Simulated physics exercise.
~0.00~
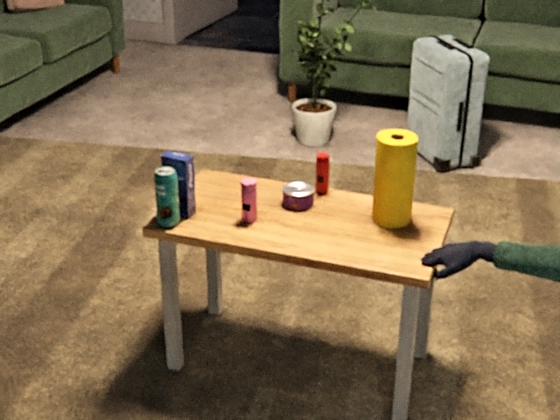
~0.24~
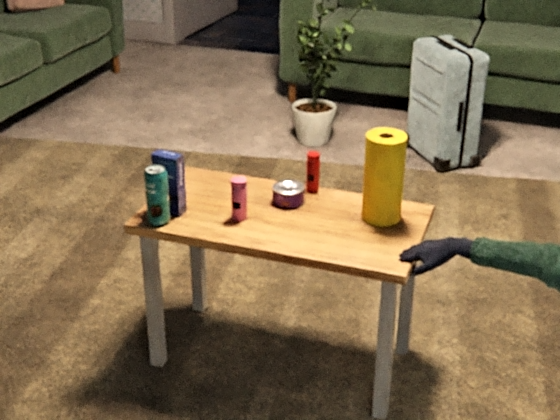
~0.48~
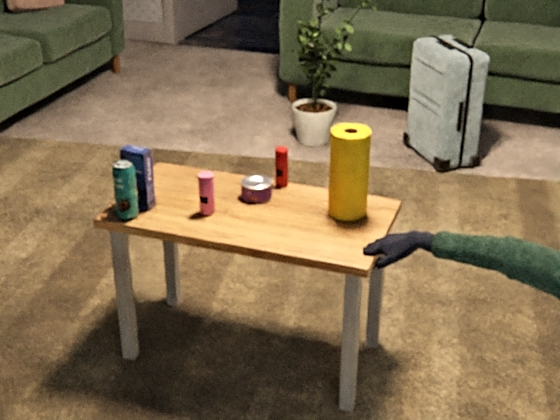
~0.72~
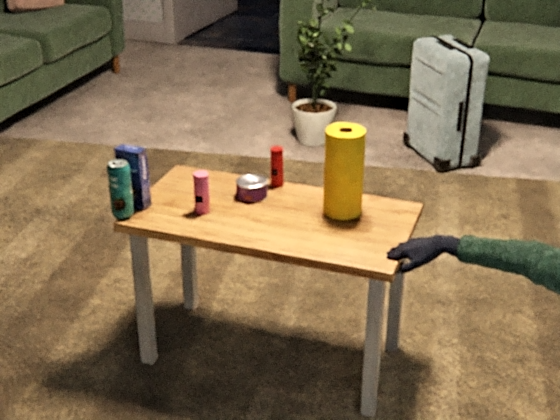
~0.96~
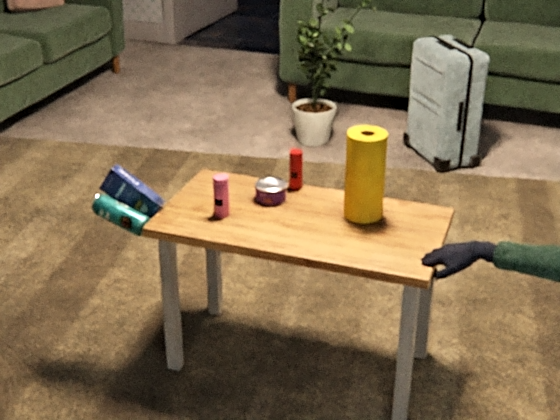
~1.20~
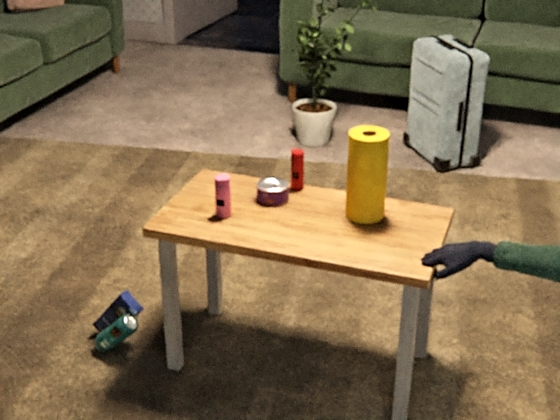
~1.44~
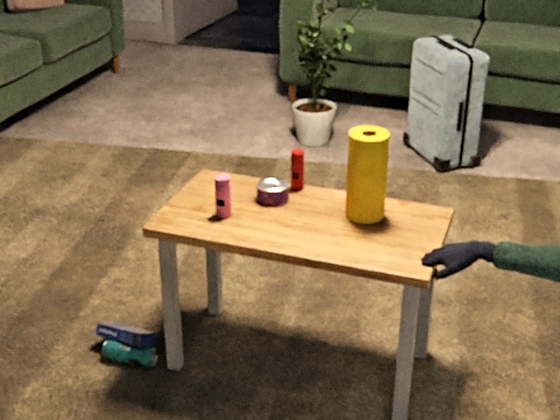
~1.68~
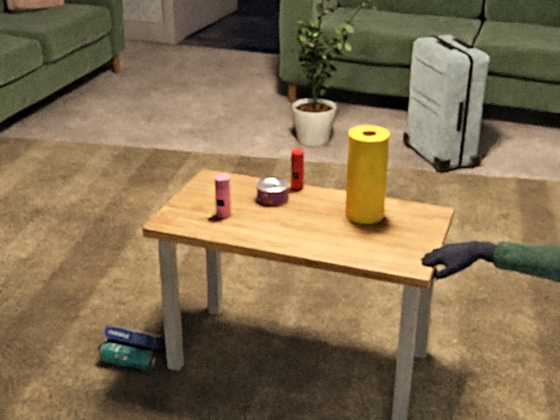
A gloved hand in a green sleeve holds the right end of a small wooden table, seen from slightly above in a living room with green sofas, a potted plant and a pale suitcase behind. On top stand a turquoise can and a blue packet at the left edge, a pink shaker, a purple tub, a red shaker and a tall yellow roll. The table slides left, then jerks back right. The can and packet tip off the left edge and tumble to the carpet. They end lying beside the table leg, while everything else stays upright on top.
